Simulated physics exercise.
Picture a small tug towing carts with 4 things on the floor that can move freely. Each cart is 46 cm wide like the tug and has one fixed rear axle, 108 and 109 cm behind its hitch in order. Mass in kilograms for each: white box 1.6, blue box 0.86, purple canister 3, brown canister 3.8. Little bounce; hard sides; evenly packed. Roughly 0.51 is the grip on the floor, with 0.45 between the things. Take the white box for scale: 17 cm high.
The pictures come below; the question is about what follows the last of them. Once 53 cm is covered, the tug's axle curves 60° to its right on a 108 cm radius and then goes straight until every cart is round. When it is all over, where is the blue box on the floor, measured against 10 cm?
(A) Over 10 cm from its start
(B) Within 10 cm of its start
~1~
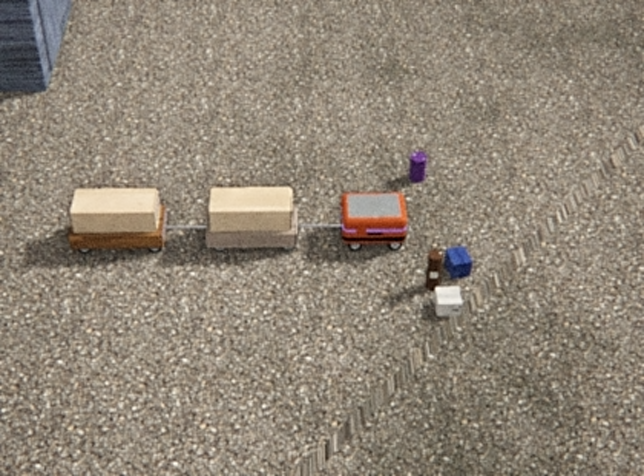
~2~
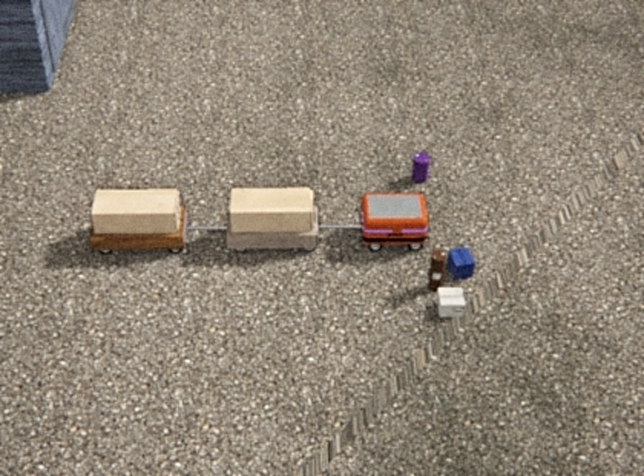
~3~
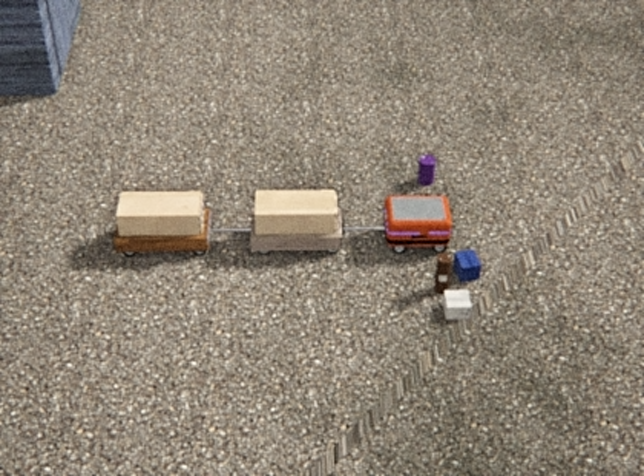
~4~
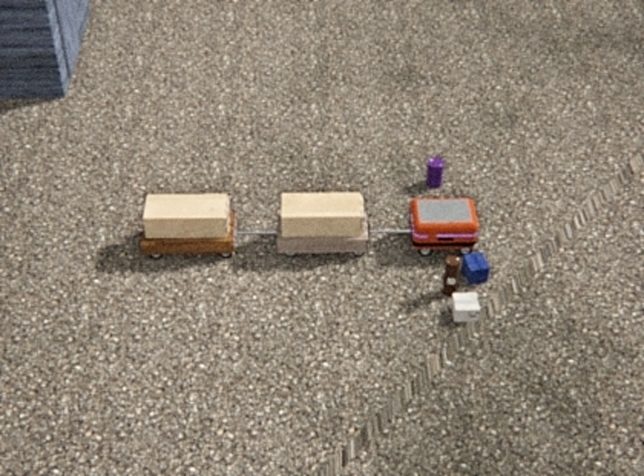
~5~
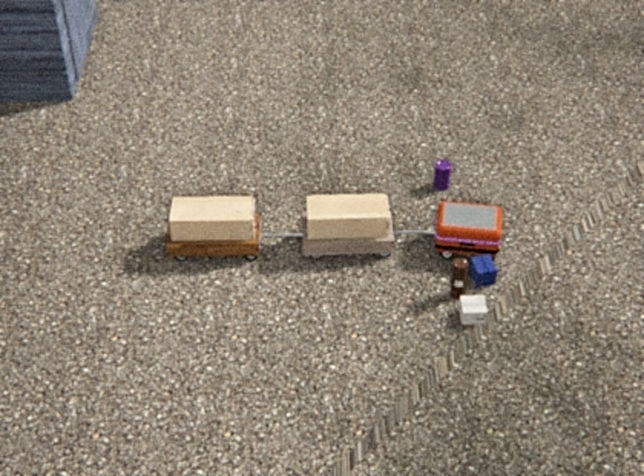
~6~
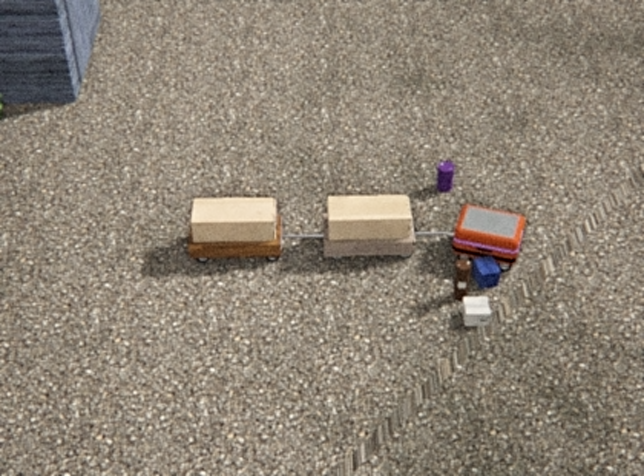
A.
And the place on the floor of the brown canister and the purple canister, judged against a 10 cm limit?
First the brown canister: It departs its position; then the purple canister: It stays in position.
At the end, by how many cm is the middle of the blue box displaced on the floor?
About 78 cm.
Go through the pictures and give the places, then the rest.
In the first picture, 0 cm covered; blue box (458, 263); white box (448, 301).
In the second picture, 18 cm covered; brown canister (437, 271); white box (451, 303).
In the third picture, 35 cm covered; purple canister (427, 170); brown canister (443, 274).
In the fourth picture, 53 cm covered; white box (465, 308); purple canister (435, 173).
In the fifth picture, 70 cm covered; brown canister (459, 279); white box (473, 310).
In the sixth picture, 88 cm covered; blue box (486, 273); purple canister (445, 177).
Then, 0.80 s after the last picture, 158 cm covered; blue box slid 5 cm near (486, 276).
Then, 1.90 s after the last picture, 255 cm covered; blue box slid 46 cm near (500, 306); white box slid 7 cm.
Then, 2.90 s after the last picture, 343 cm covered; blue box slid 55 cm near (503, 313); brown canister slid 11 cm; white box slid 8 cm.
Then, 3.90 s after the last picture, 431 cm covered; blue box slid 76 cm near (512, 329); brown canister slid 18 cm; white box slid 9 cm.
At rest, not toppled but over 10 cm from the start, blue box and brown canister; the other 2 in place, give or take 10 cm. Seen from the same camera at the end, blue box near (511, 330).
